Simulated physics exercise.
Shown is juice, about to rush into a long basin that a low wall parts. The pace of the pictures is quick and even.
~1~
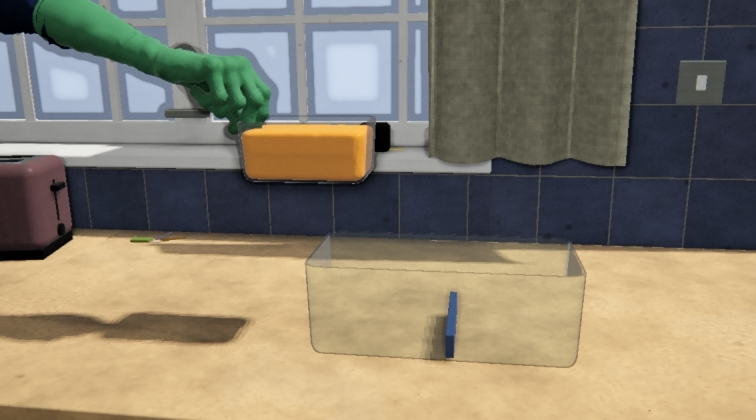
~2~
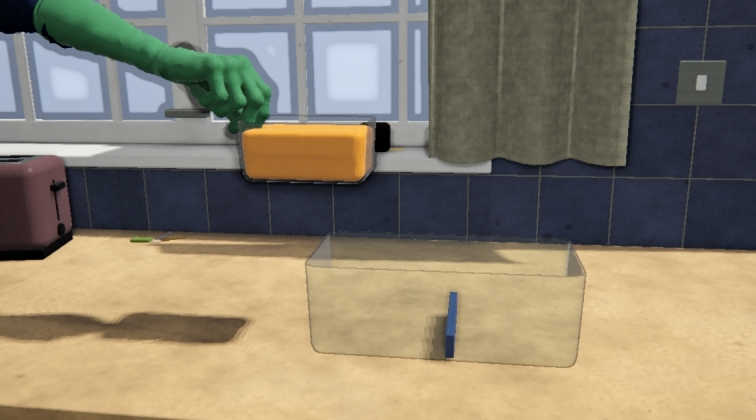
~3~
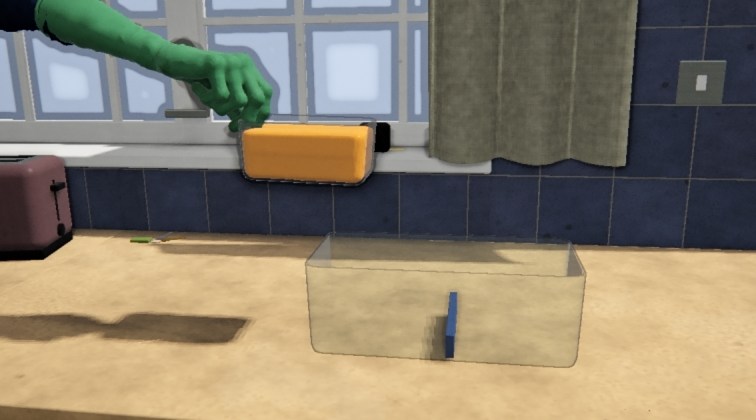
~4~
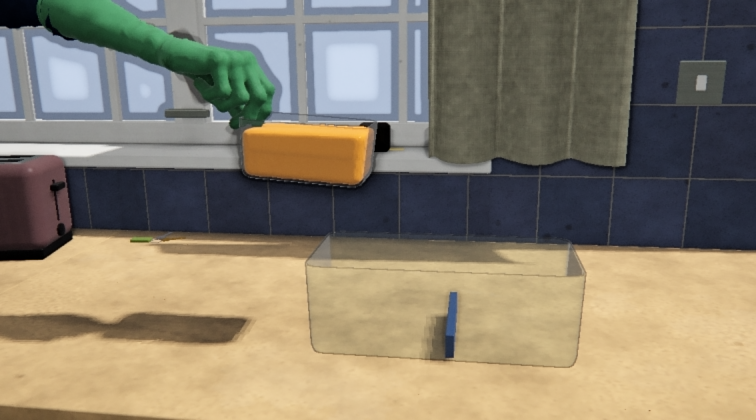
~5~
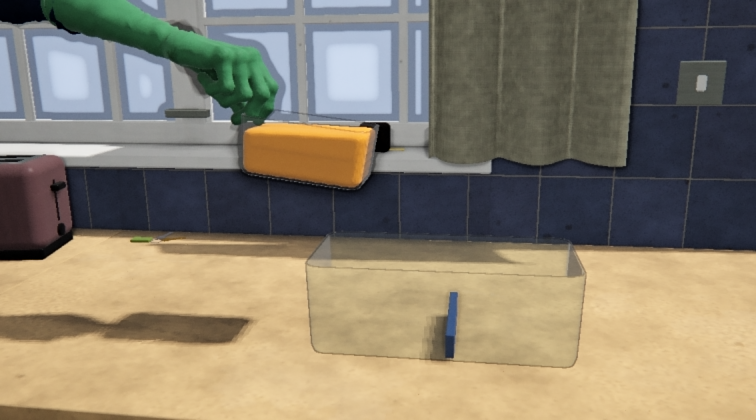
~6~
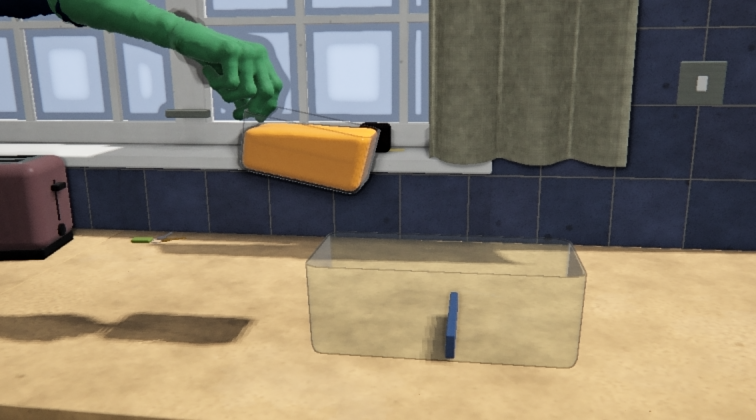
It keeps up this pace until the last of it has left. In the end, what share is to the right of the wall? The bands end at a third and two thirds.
Lowest of three bands.
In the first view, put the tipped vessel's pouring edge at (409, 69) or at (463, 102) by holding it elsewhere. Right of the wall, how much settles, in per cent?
Try one: 60 %; try two: 70 %.
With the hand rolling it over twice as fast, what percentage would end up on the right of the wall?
Roughly 30 in a hundred.
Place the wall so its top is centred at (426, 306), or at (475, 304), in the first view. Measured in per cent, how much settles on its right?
Try 1: Some 55 %; try 2: 5 %.
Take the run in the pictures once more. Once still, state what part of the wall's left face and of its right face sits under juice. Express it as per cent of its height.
I'd say about 80 for the left and about 30 for the right.
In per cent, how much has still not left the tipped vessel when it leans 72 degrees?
I'd reckon near 35 percent is still held at that tilt.
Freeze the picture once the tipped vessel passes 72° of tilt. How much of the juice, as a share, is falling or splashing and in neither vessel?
About 40 per cent.
A moment on, the tilt is 72° and 36 per cent is still to pour, 24 is left of the wall and 2 right of it.
Next, the tilt is 112° and 4 per cent is still to pour, 75 is left of the wall and 12 right of it.
Then the tilt is 120° and 0 per cent is still to pour, 77 is left of the wall and 20 right of it.
Later the tilt is 120° and 0 per cent is still to pour, 75 is left of the wall and 22 right of it.
At rest 73 per cent lies left of the wall, 24 right of it and 3 outside.
